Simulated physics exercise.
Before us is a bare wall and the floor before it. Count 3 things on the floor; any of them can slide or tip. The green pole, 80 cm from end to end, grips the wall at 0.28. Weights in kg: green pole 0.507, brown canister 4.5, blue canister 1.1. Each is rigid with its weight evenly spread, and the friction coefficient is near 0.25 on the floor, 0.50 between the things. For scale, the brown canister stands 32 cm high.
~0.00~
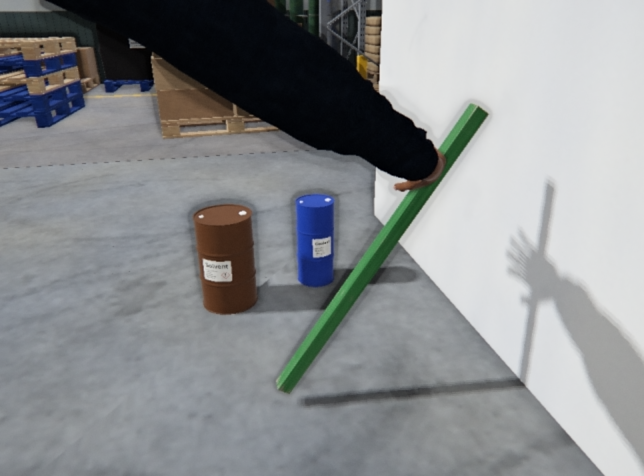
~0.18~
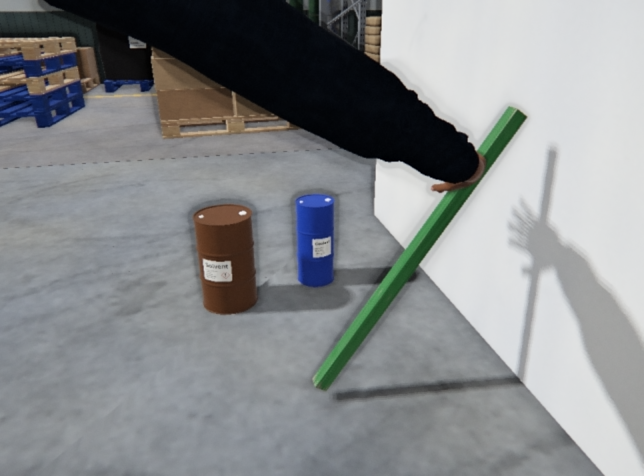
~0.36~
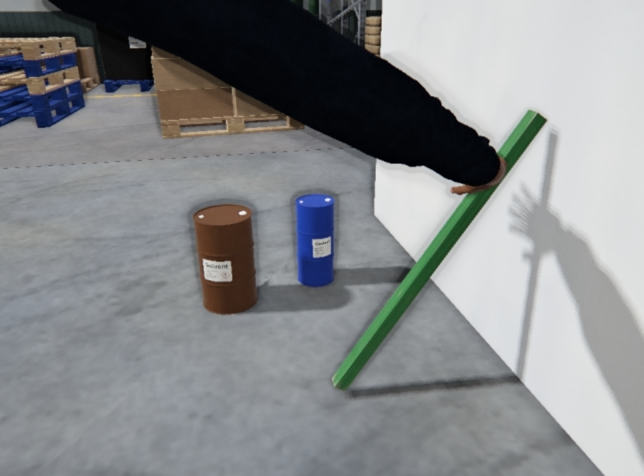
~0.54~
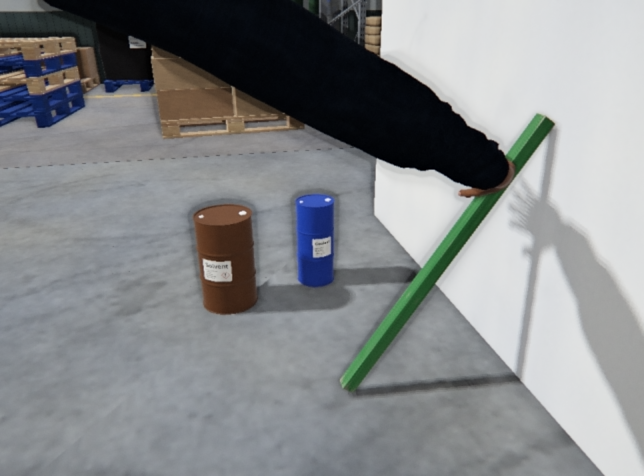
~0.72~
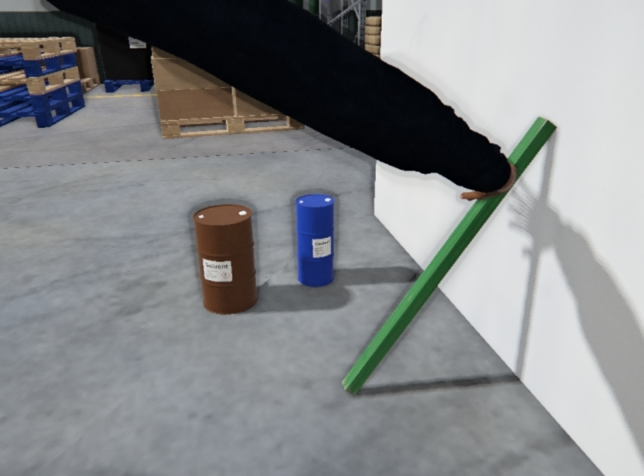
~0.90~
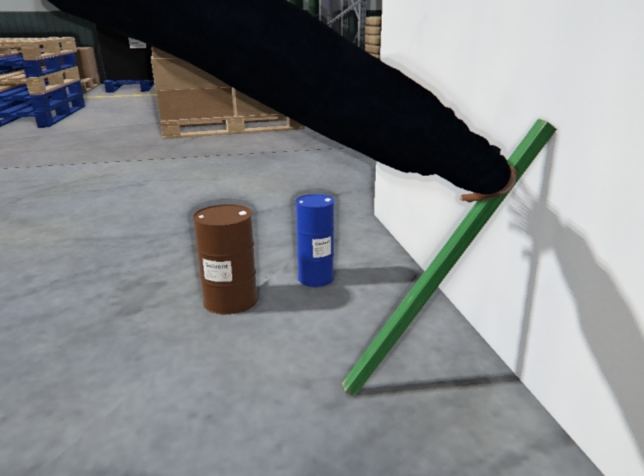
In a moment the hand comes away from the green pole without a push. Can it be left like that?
In the end the pole slides down.
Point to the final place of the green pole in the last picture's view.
At about (359, 386).
By 1.40 s, green pole leaning 10° more than when let go near (418, 285).
By 1.50 s, green pole leaning 19° more than when let go near (402, 302).
By 1.60 s, green pole leaning 33° more than when let go near (383, 333).
By 1.70 s, green pole leaning 55° more than when let go near (361, 382).
When it is over (2.2 s), lying over on the floor, green pole; the other 2 within 10 cm of the start. End places, in pixels of the last picture, green pole near (359, 386). The pole slips out.
